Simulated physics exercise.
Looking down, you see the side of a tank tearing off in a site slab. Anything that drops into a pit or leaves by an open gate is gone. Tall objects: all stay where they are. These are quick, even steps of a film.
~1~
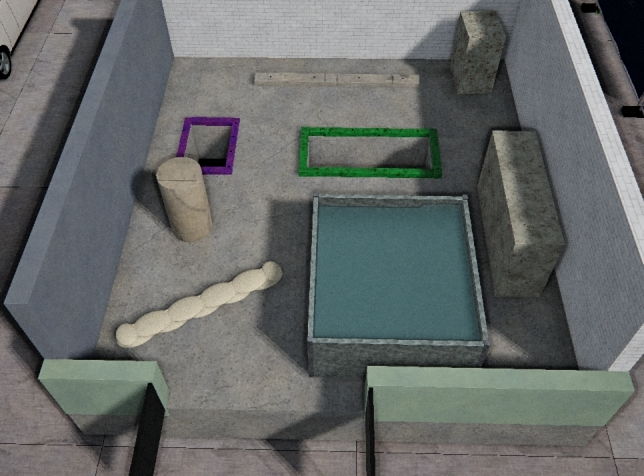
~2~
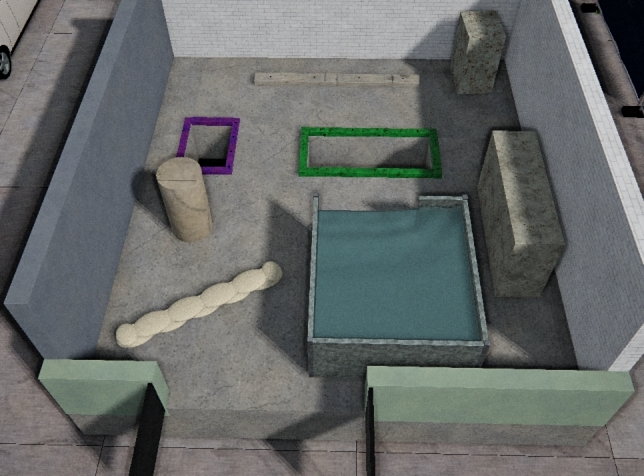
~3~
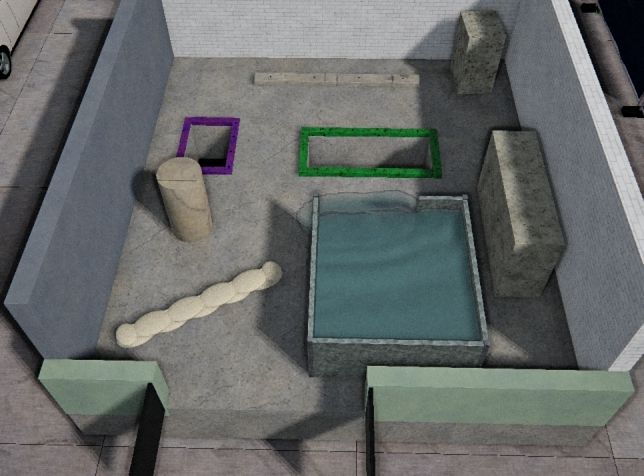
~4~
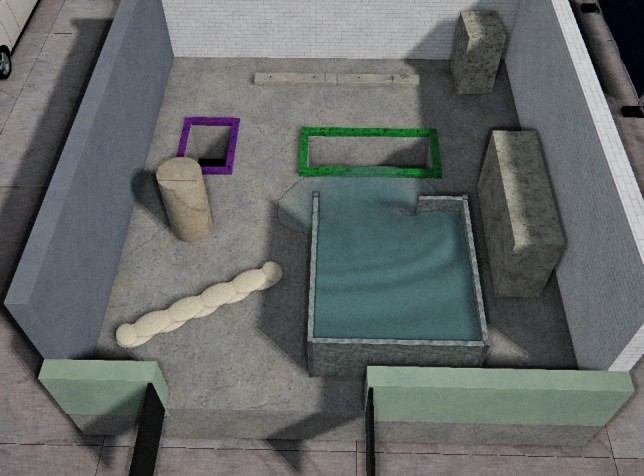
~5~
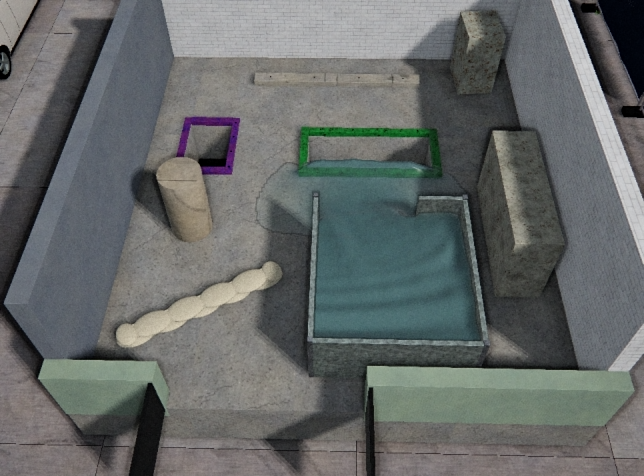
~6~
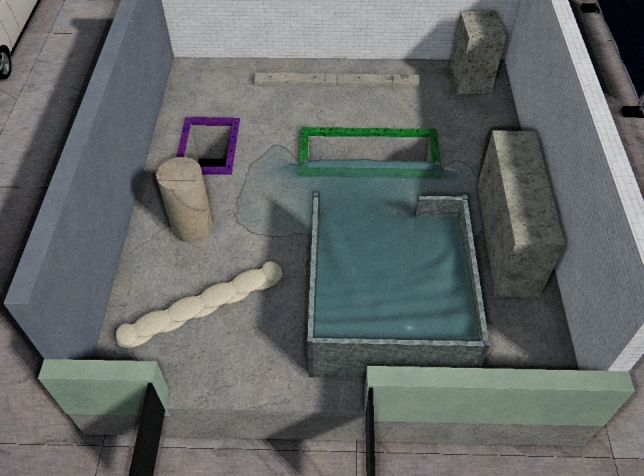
At the start, a square tank of still blue-green water sits whole on a walled slab among blocks, a cylinder and a twisted pale bar. Then part of its far side opens, and water pours through the gap, spreading across the floor to the green frame and out toward the left.
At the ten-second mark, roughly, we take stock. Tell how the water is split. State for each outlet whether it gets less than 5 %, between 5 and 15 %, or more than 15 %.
Outcome. The gate gets less than 5 %. The purple pit gets between 5 and 15 %. The green pit gets more than 15 %.
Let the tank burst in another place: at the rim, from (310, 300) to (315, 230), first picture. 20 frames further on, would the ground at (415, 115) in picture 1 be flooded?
Bottom line - puddle-free.
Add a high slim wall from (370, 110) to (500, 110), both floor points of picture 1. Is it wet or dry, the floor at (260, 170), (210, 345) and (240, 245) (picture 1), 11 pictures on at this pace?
The first location is soaked through, the second is not reached, and the third is not reached.
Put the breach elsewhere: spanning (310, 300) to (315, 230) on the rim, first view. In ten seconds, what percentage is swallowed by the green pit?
Green: About 0 %.
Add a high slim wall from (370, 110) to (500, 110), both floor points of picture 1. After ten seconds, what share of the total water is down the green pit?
Green: About 50 %.
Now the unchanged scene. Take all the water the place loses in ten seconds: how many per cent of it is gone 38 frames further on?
Around 95 percent.
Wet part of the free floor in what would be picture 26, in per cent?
About 40 in a hundred.
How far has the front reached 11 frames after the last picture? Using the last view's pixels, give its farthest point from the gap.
Roughly at (203, 62).
A moment on, water covers 20 % of the floor; the gate 0 %, the purple pit 1 %, the green pit 16 %.
Next, water covers 30 % of the floor; the gate 0 %, the purple pit 4 %, the green pit 29 %.
Then, water covers 40 % of the floor; the gate 0 %, the purple pit 7 %, the green pit 39 %.
Later, water covers 65 % of the floor; the gate 0 %, the purple pit 10 %, the green pit 44 %.
In the end, water covers 85 % of the floor; the gate 0 %, the purple pit 11 %, the green pit 45 %.
